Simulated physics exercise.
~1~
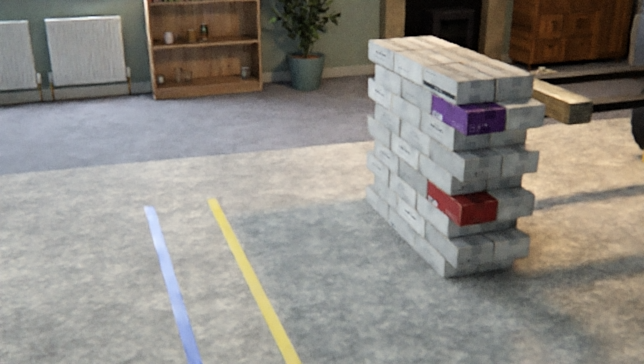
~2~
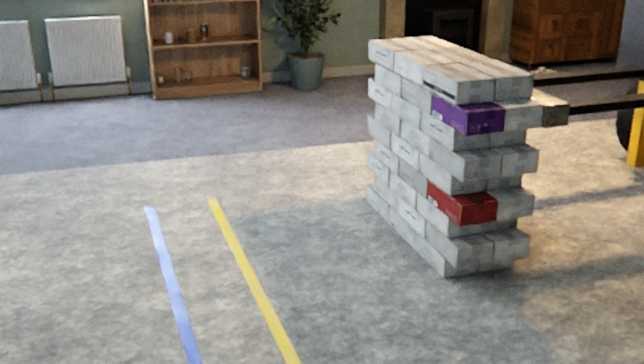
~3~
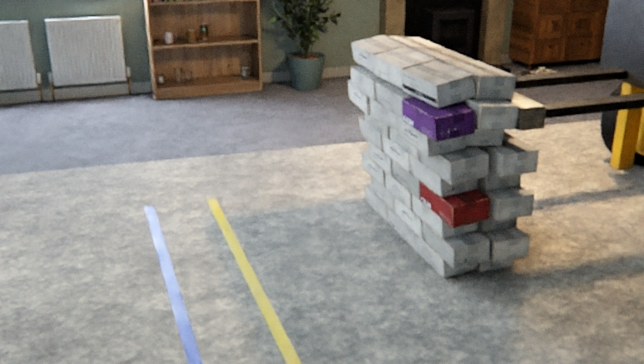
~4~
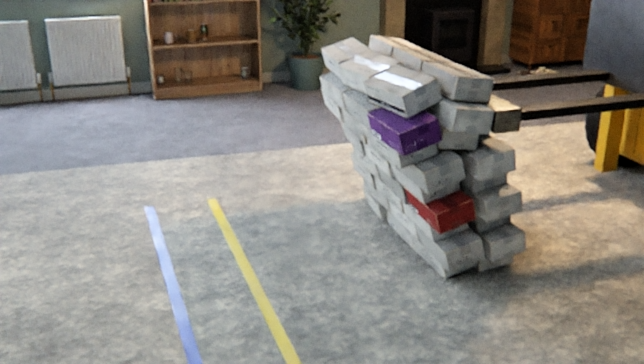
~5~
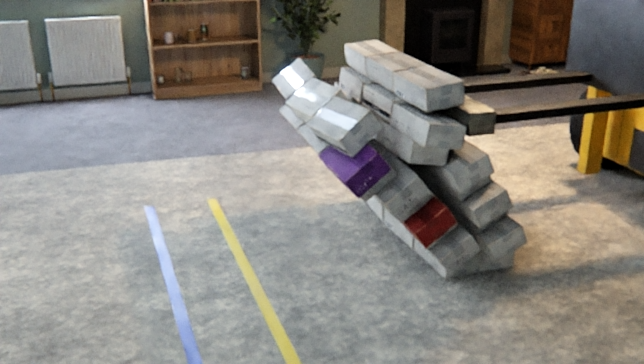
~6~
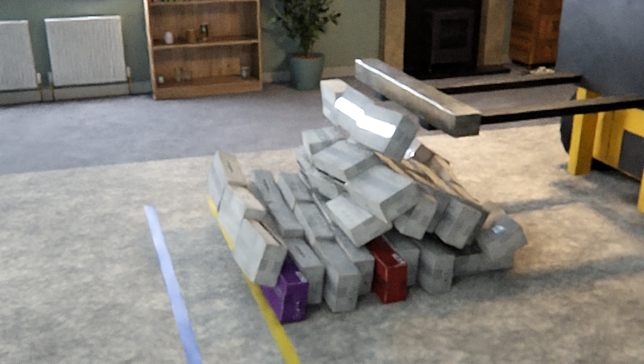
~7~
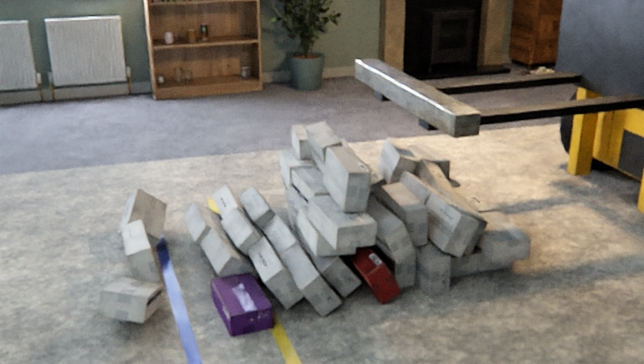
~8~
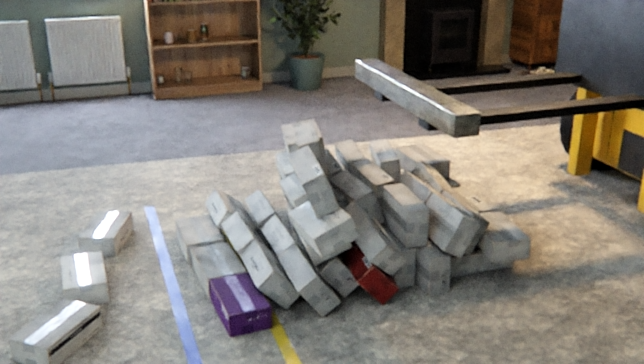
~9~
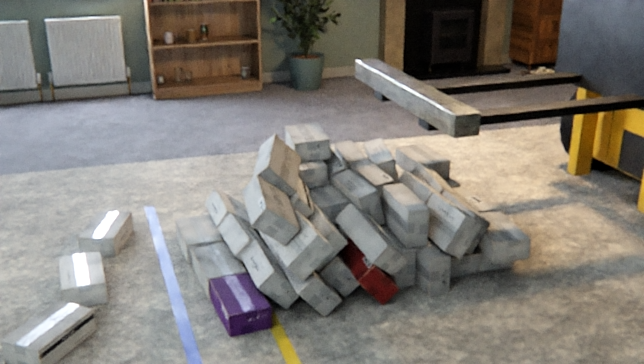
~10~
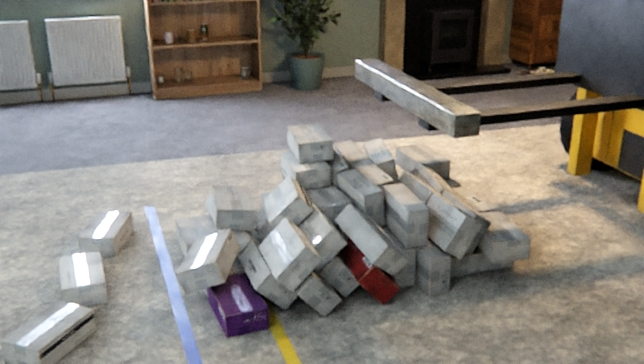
A tall stack of pale grey boxes, with one purple and one red, stands on a grey carpet to the right, seen from slightly above, with radiators, a bookcase and a plant behind. A blue line and a yellow line cross the floor to the left. From the right, a lift truck pushes a beam into the stack, which leans left, buckles and topples into a heap as the truck stops. Three grey boxes tumble beyond the blue line, and a few others shift on the pile. The purple box rests upside down short of the blue line, the red one on its side among the grey.
